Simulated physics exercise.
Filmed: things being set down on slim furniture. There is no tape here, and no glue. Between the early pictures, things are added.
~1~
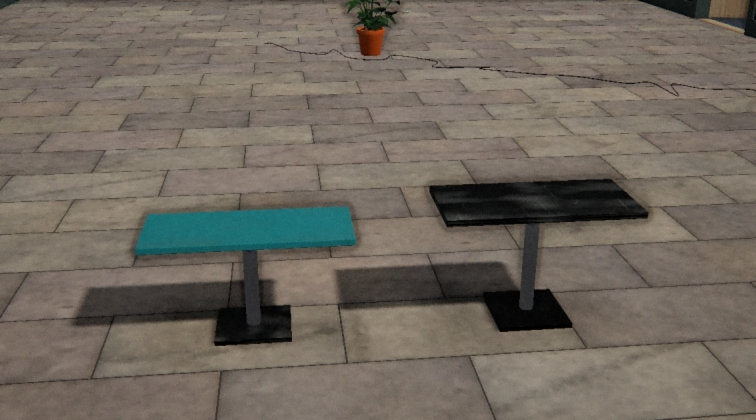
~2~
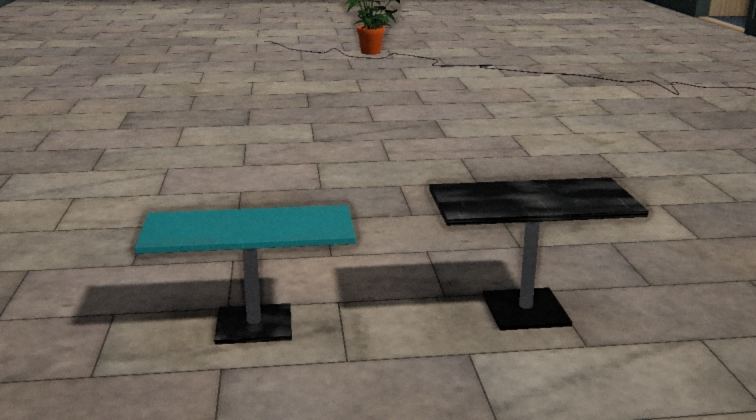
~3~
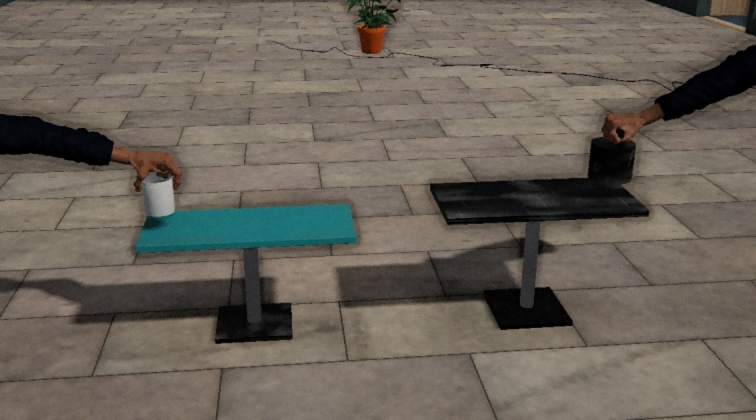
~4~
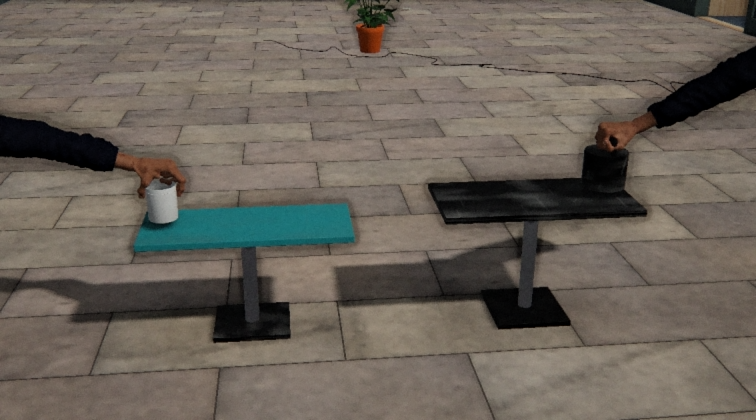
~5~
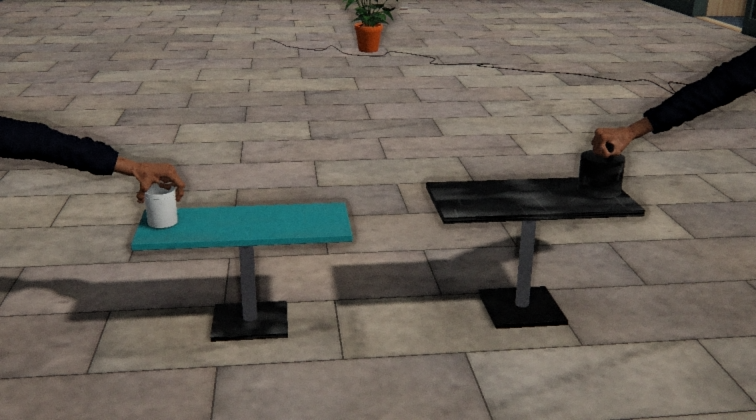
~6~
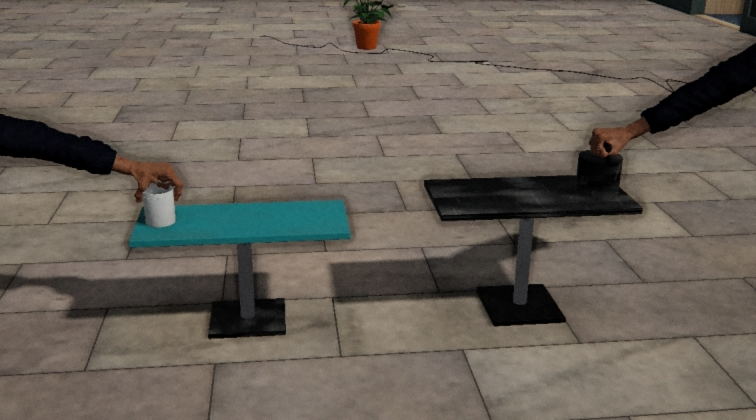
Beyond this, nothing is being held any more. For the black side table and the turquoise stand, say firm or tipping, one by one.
Black side table - tipping, turquoise stand - firm.
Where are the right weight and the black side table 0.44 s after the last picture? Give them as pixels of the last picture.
The right weight at (637, 188), the black side table at (568, 190).
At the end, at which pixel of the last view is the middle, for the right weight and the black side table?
The right weight around (725, 279); the black side table around (661, 224).
Then, 0.44 s later than the last frame, black side table tilted by 18° near (568, 190); turquoise stand at rest near (243, 223).
Then, 0.60 s later than the last frame, black side table tilted by 46° near (616, 203); turquoise stand at rest near (243, 223).
Then, 0.72 s later than the last frame, black side table tilted by 66° near (649, 222); turquoise stand at rest near (243, 223).
When it is over, the black side table goes over, near (661, 224); the turquoise stand keeps steady, near (243, 223).
